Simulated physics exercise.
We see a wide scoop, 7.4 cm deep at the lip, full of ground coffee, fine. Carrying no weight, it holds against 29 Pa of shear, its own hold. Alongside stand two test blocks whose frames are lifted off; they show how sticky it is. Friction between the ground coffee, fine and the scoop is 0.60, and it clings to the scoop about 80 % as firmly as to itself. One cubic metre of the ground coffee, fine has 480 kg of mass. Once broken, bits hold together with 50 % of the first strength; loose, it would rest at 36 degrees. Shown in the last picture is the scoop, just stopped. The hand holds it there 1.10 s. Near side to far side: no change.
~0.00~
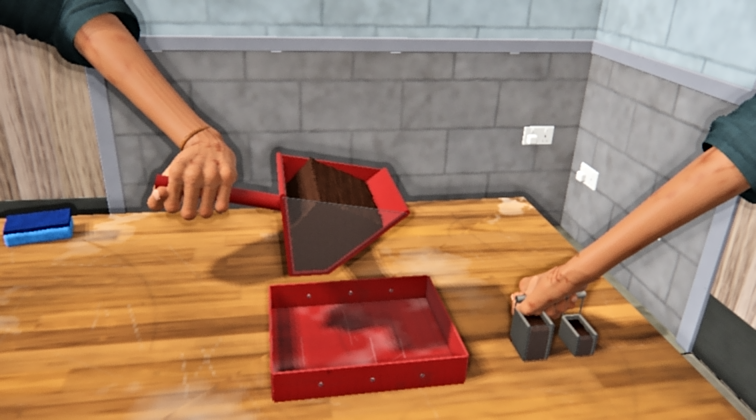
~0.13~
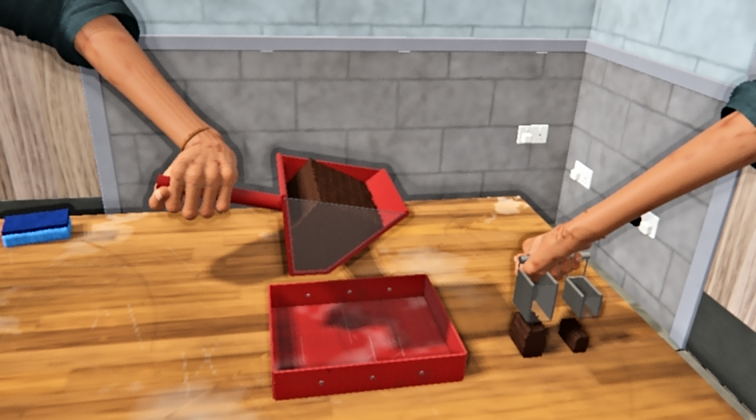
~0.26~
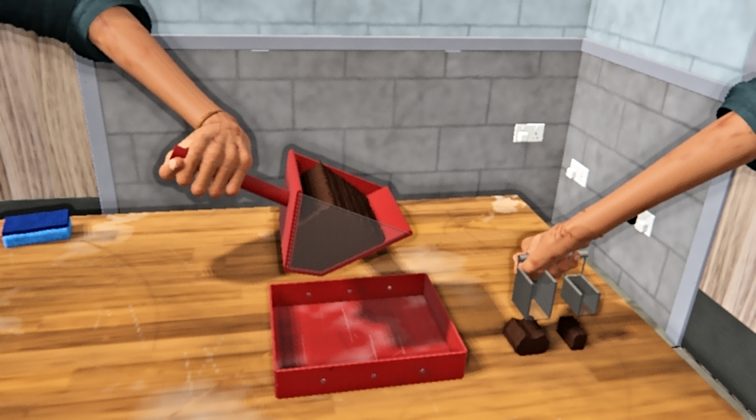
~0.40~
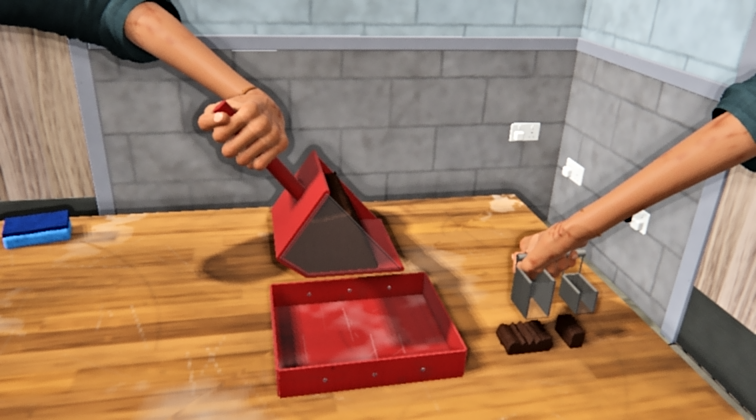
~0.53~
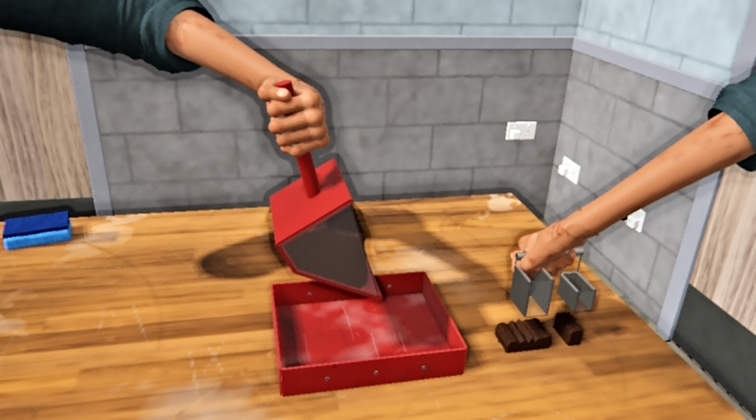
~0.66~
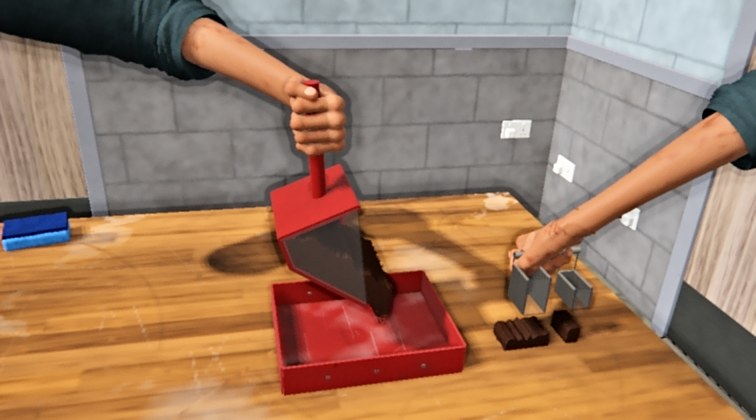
Hands lifting moulds off two dark blocks, the larger slumping, then tipping a red scoop until dark grounds emerge over a tray.
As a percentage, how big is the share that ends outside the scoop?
About 66 per cent.
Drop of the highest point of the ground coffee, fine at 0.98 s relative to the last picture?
Some 1.0 cm.
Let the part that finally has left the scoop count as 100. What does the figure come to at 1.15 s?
I'd reckon around 100 per cent.
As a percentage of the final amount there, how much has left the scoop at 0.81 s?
It comes to around 60 %.
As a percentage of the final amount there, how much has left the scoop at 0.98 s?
Around 80 percent.
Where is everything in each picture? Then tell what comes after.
In the first picture, lip at (406, 211), tilt 0 degrees; highest point of the ground coffee, fine at (321, 201); test blocks 5.3 cm, 2.9 cm high (left to right).
In the second picture, lip at (405, 211), tilt 0 degrees; highest point of the ground coffee, fine at (322, 201); test blocks 4.9 cm, 2.9 cm high (left to right).
In the third picture, lip at (409, 231), tilt 14 degrees; highest point of the ground coffee, fine at (334, 205); test blocks 3.6 cm, 2.9 cm high (left to right).
In the fourth picture, lip at (402, 267), tilt 39 degrees; highest point of the ground coffee, fine at (350, 216); test blocks 2.4 cm, 2.9 cm high (left to right).
In the fifth picture, lip at (381, 296), tilt 63 degrees; highest point of the ground coffee, fine at (323, 228); test blocks 2.4 cm, 2.9 cm high (left to right).
In the sixth picture, lip at (369, 304), tilt 73 degrees; highest point of the ground coffee, fine at (291, 240); test blocks 2.4 cm, 2.9 cm high (left to right).
By 0.81 s, the scoop is at 73 degrees and 39 % has left it.
By 0.98 s, the scoop is at 73 degrees and 53 % has left it.
By 1.15 s, the scoop is at 73 degrees and 63 % has left it.
By 1.32 s, the scoop is at 73 degrees and 66 % has left it.
By 1.43 s, at the end, the scoop is at 73 degrees and 66 % has left it.
